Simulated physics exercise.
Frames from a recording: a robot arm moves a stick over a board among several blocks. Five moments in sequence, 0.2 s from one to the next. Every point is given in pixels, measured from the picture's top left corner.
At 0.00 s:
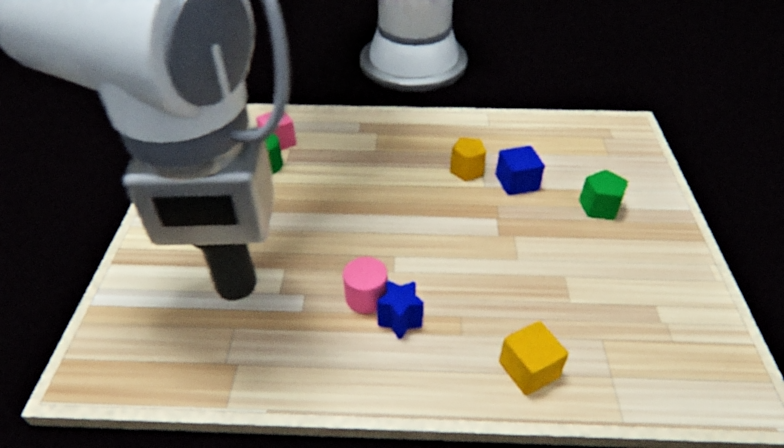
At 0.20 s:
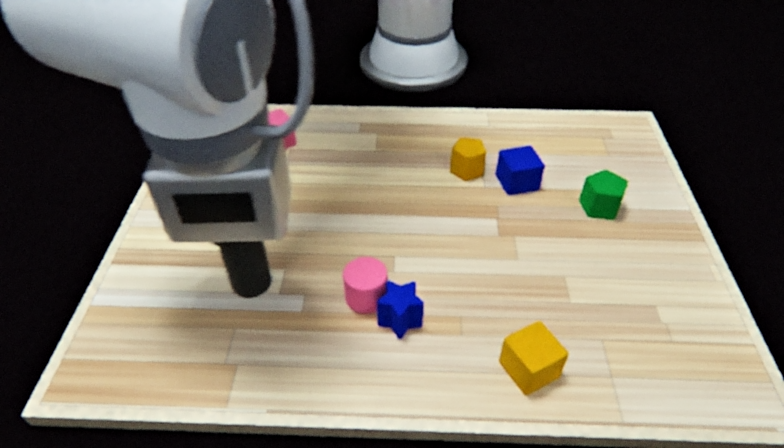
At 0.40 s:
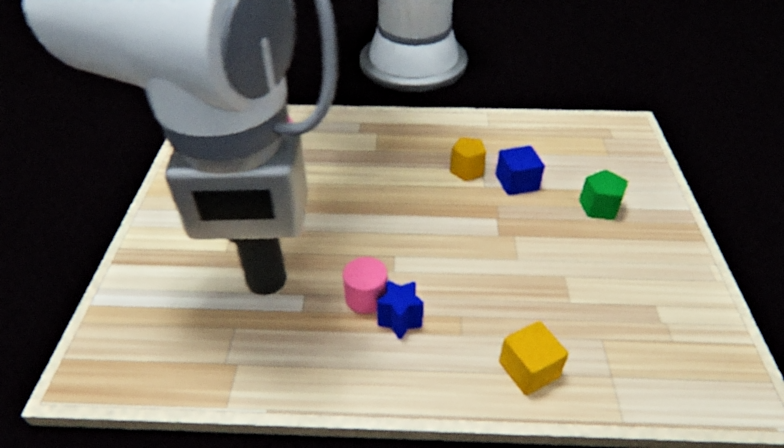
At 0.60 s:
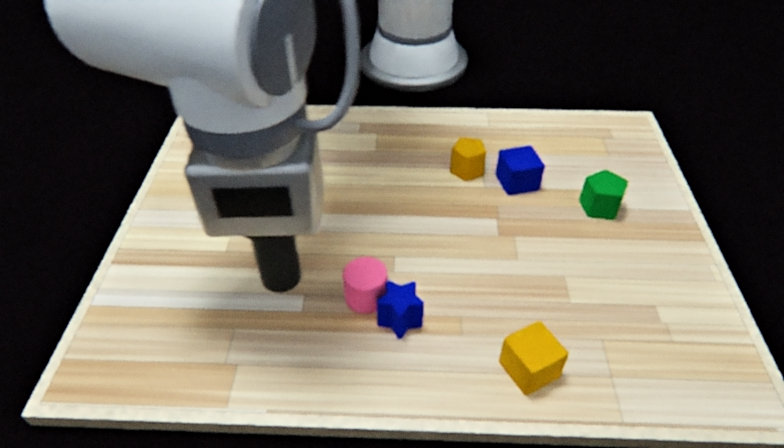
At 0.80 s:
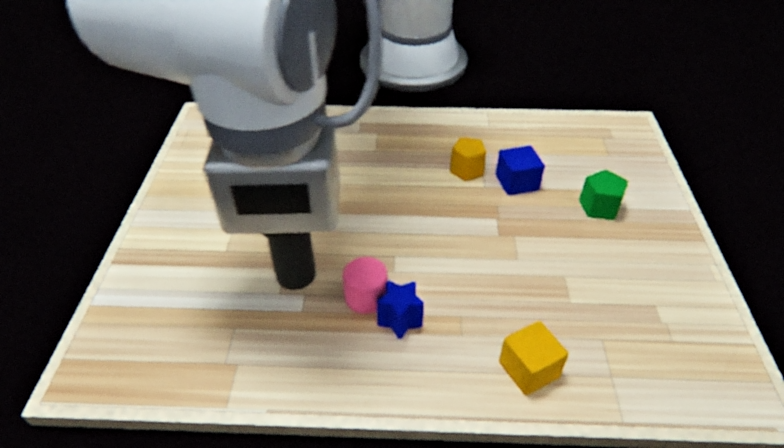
The clip opens on a robot arm holding a dark stick over the left side of a wooden board, with colourful blocks spread around. The arm slides the stick slowly to the right, narrowing the gap to a pink round block beside a blue star, while the blocks stay still.
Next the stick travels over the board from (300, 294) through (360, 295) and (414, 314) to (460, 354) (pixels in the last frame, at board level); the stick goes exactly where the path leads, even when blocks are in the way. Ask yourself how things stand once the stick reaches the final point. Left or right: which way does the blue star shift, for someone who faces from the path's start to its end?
Displaced right.
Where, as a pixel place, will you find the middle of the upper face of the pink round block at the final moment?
The middle of its upper face will lie at (465, 281).
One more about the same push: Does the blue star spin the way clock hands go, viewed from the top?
Going by the path, yes.
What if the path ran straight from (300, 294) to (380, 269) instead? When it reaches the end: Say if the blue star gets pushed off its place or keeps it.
Moved.
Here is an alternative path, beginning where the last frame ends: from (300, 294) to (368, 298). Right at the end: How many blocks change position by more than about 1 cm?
The number of blocks that move over 1 cm is two.
On the path given first. One third of the way, stick (359, 277); pink round block (401, 272); blue star (419, 300), turned 45° clockwise.
Two thirds of the way, stick (415, 297); pink round block (455, 278); blue star (444, 312), turned 95° clockwise.
At the end, stick (462, 337); pink round block (465, 281); blue star (496, 354), turned 95° clockwise; yellow square block (549, 351), turned 10° anticlockwise.
